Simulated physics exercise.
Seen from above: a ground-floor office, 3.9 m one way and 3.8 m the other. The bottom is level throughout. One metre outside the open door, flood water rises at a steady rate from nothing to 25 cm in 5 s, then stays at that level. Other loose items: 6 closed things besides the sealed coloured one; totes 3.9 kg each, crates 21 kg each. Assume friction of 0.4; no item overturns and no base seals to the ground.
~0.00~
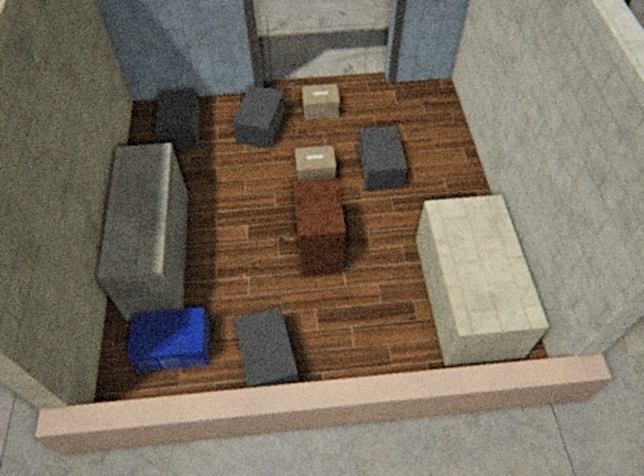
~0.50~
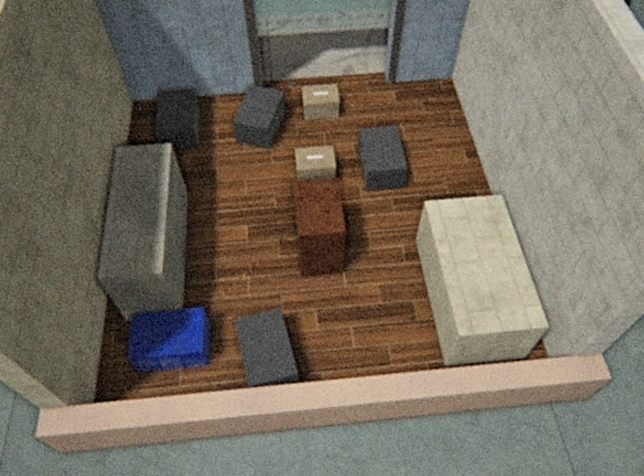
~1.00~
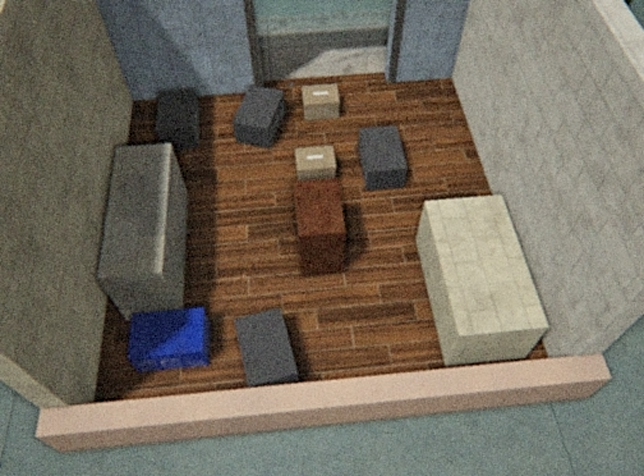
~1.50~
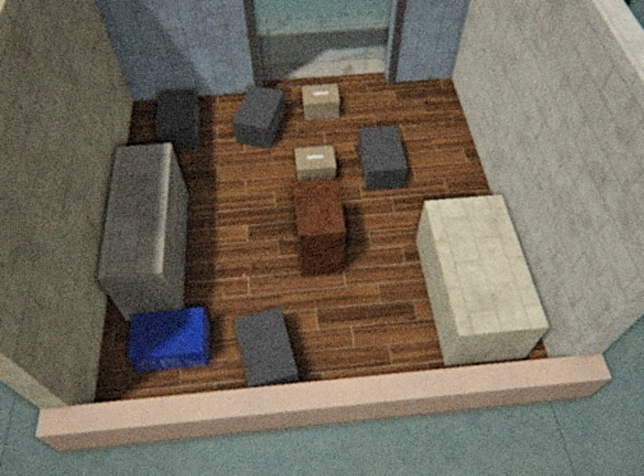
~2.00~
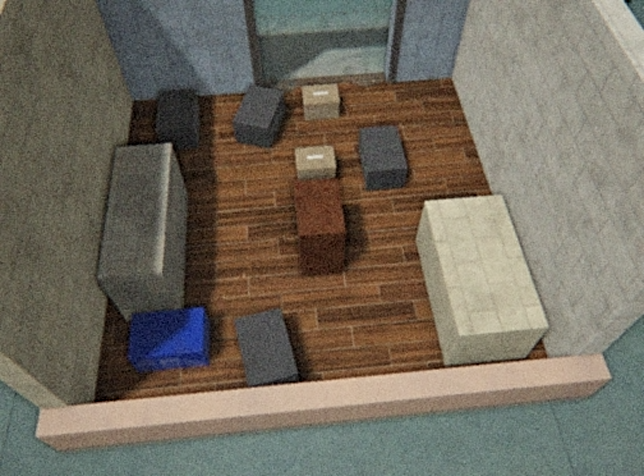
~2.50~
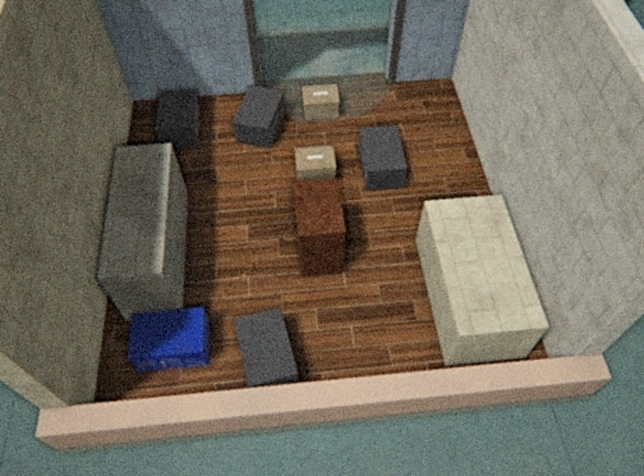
An office sits still as water spreads outside, then creeps through the doorway near unmoved boxes.
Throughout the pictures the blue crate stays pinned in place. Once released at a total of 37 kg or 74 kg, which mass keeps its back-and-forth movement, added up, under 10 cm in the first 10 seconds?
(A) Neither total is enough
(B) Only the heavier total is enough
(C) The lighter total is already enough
The answer is B.
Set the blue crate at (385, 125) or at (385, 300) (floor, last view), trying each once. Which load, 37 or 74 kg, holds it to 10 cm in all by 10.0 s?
Trial 1 - only the upper mass works; trial 2 - only the upper mass works.
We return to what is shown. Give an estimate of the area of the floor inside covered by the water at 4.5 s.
That flooded area is roughly 5.0 m2.
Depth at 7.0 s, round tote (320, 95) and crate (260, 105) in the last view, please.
First roughly 8 cm, second roughly 5 cm.
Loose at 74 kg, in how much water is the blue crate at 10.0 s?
Close to 18 cm deep.
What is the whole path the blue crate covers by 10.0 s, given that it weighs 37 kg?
About 30 cm altogether.
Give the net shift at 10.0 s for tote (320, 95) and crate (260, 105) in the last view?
Respectively 200 and 40 cm.
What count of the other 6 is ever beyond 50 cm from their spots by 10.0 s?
Result: 3.
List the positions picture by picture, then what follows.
In the first frame, the blue crate at (167, 332), on the bottom; water covers 0.0 m2; 0 of 7 have shifted.
In the second frame, the blue crate at (167, 332) rests on the ground; water covers 0.0 m2; 0 of 7 have shifted.
In the third frame, the blue crate at (167, 332), on the bottom; water covers 0.0 m2; 0 of 7 have shifted.
In the fourth frame, the blue crate at (167, 332), on the bottom; 0.0 m2 under water; 0 of 7 have shifted.
In the fifth frame, the blue crate at (167, 332) rests on the ground; water covers 0.0 m2; 0 of 7 have shifted.
In the sixth frame, the blue crate at (167, 332) rests on the ground; water covers 0.5 m2; 0 of 7 have shifted.
After 3.5 s the blue crate would be 0 cm from its start with 37 kg and 0 cm from its start with 74 kg; 0 cm of water round it then.
After 4.5 s the blue crate would be 0 cm from its start with 37 kg and 0 cm from its start with 74 kg; 0 cm of water round it then.
After 7.0 s the blue crate would be 0 cm from its start with 37 kg and 0 cm from its start with 74 kg; 4 cm of water round it then.
After 10.0 s the blue crate would be 28 cm from its start with 37 kg and 0 cm from its start with 74 kg; 18 cm of water round it then.
